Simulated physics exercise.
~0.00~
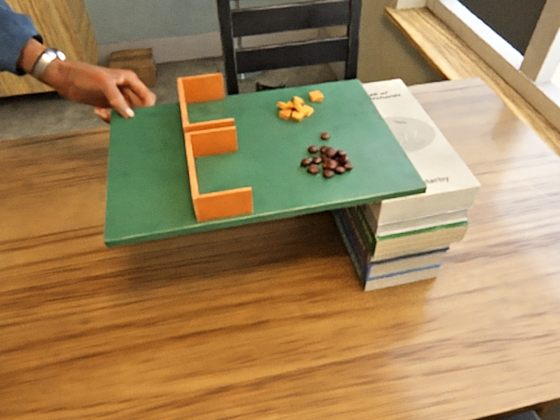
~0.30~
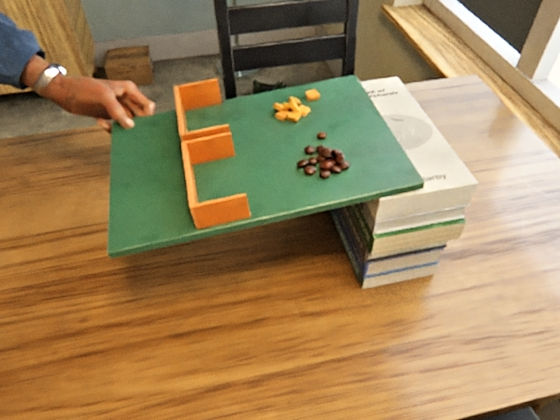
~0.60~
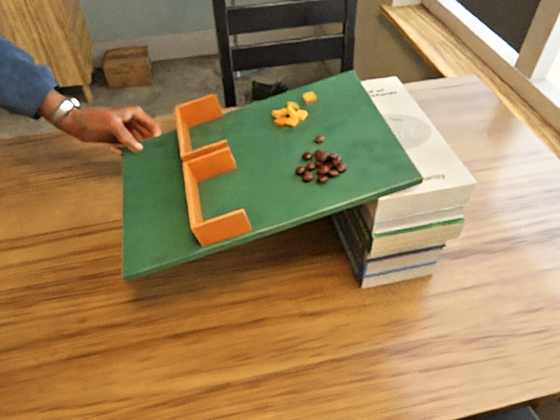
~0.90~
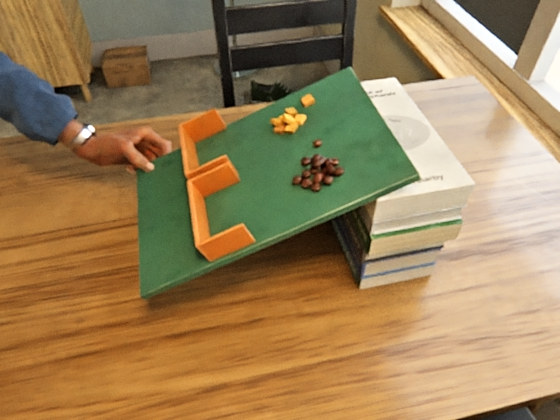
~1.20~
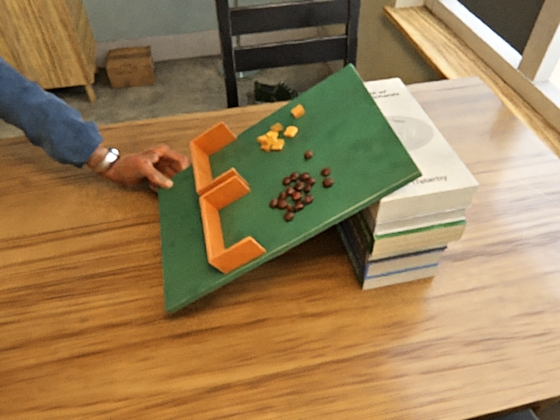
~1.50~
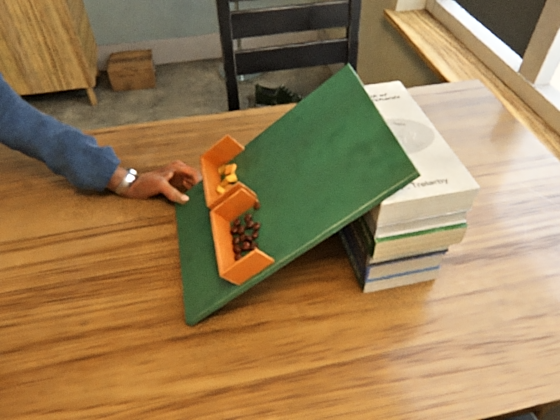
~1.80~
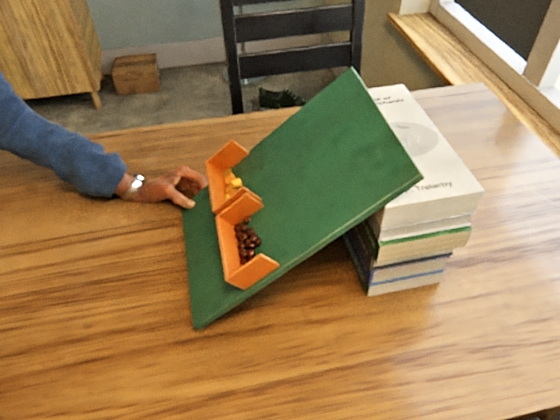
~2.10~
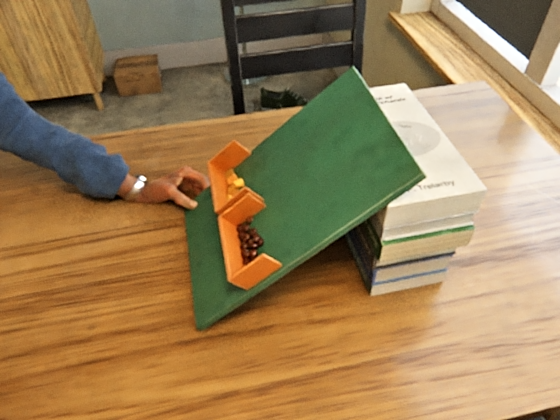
The clip opens on a green board held level above a wooden table, its right side resting on a stack of books and a hand gripping its left end. Two orange barriers stand on it, with a pile of dark brown pieces in front and smaller yellow-orange pieces behind. The hand lowers the left end, and at first both piles largely hold their places. As the slope steepens, both slide down toward the barriers. The board's low end comes to rest on the table, with each pile gathered against its own barrier and the hand still at the edge.
